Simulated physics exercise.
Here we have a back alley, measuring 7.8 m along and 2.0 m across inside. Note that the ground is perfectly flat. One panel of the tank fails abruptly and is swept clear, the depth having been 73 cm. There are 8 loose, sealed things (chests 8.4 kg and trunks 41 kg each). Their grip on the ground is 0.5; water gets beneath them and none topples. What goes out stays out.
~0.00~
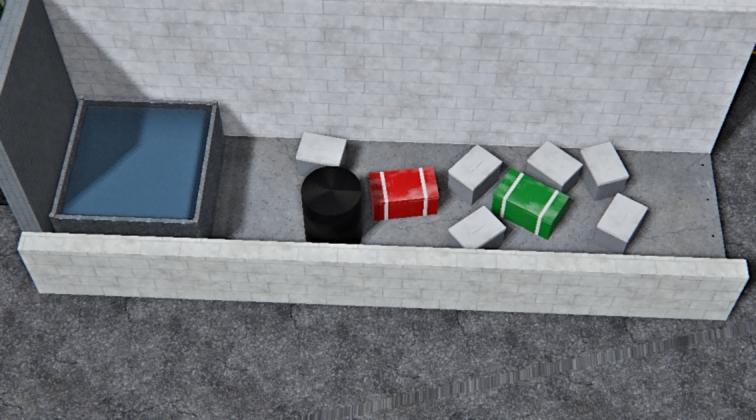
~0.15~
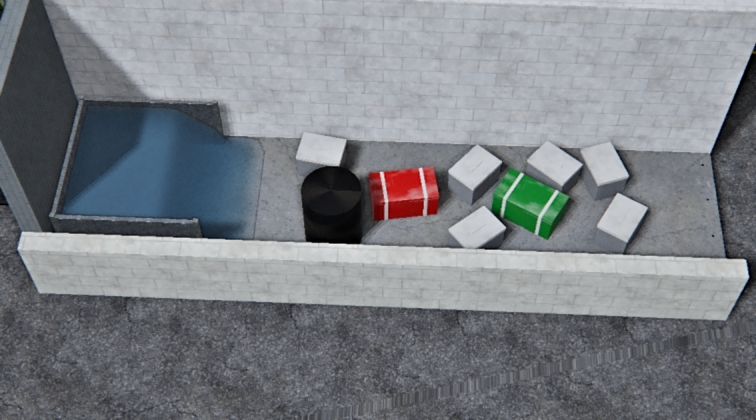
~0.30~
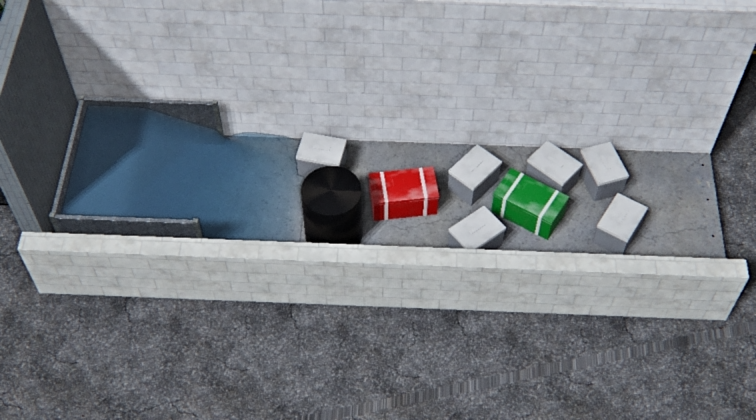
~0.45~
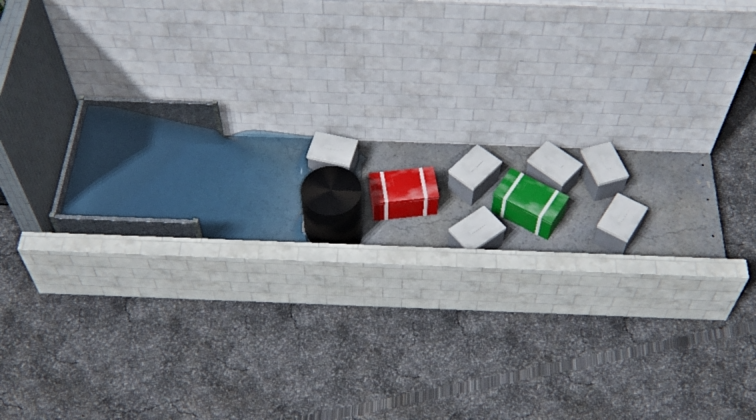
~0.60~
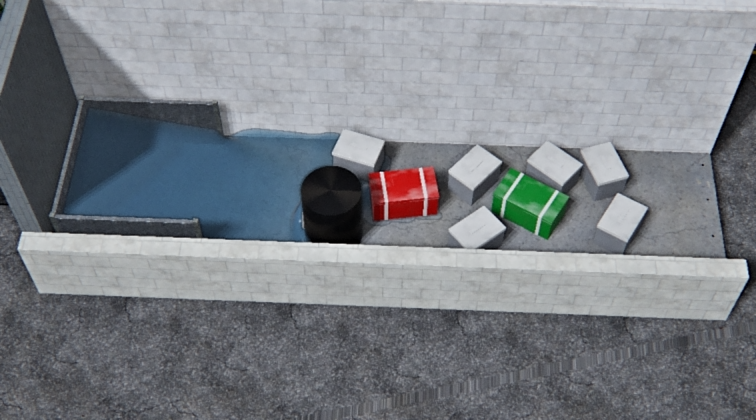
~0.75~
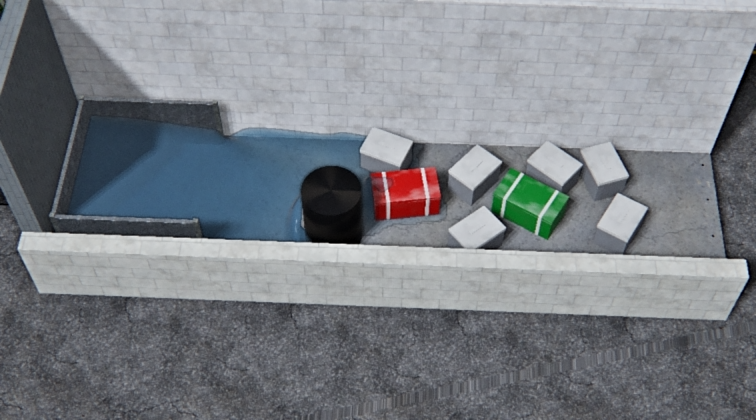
The clip shows water spreading rightward from an opened tank along a walled alley, flowing around a black cylinder and pushing one pale block to the right, while the red and green trunks and the other blocks barely move.
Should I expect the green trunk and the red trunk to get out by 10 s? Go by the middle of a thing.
What I'd expect is that the green trunk ends up outside and the red trunk does not make it out.
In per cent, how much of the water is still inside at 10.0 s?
About 46 in a hundred parts of the water.
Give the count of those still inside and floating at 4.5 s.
0.
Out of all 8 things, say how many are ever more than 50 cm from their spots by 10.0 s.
I get 8.
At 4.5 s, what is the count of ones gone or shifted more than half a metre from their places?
The count is 8.
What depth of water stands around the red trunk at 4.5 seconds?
Somewhere close to 8 cm.
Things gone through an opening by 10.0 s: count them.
7 by that time.
After 2.0 s the green trunk is near (565, 211), 0.4 m from its start, aground; the red trunk is near (476, 212), 1.0 m from its start, afloat; 0 of 8 are out; 5 afloat.
After 4.5 s the green trunk has gone out; the red trunk is near (661, 235), 3.1 m from its start, aground; 7 of 8 are out; 0 afloat.
After 7.0 s the green trunk has gone out; the red trunk is near (681, 228), 3.3 m from its start, aground; 7 of 8 are out; 0 afloat.
After 10.0 s the green trunk has gone out; the red trunk is near (681, 228), 3.3 m from its start, aground; 7 of 8 are out; 0 afloat.
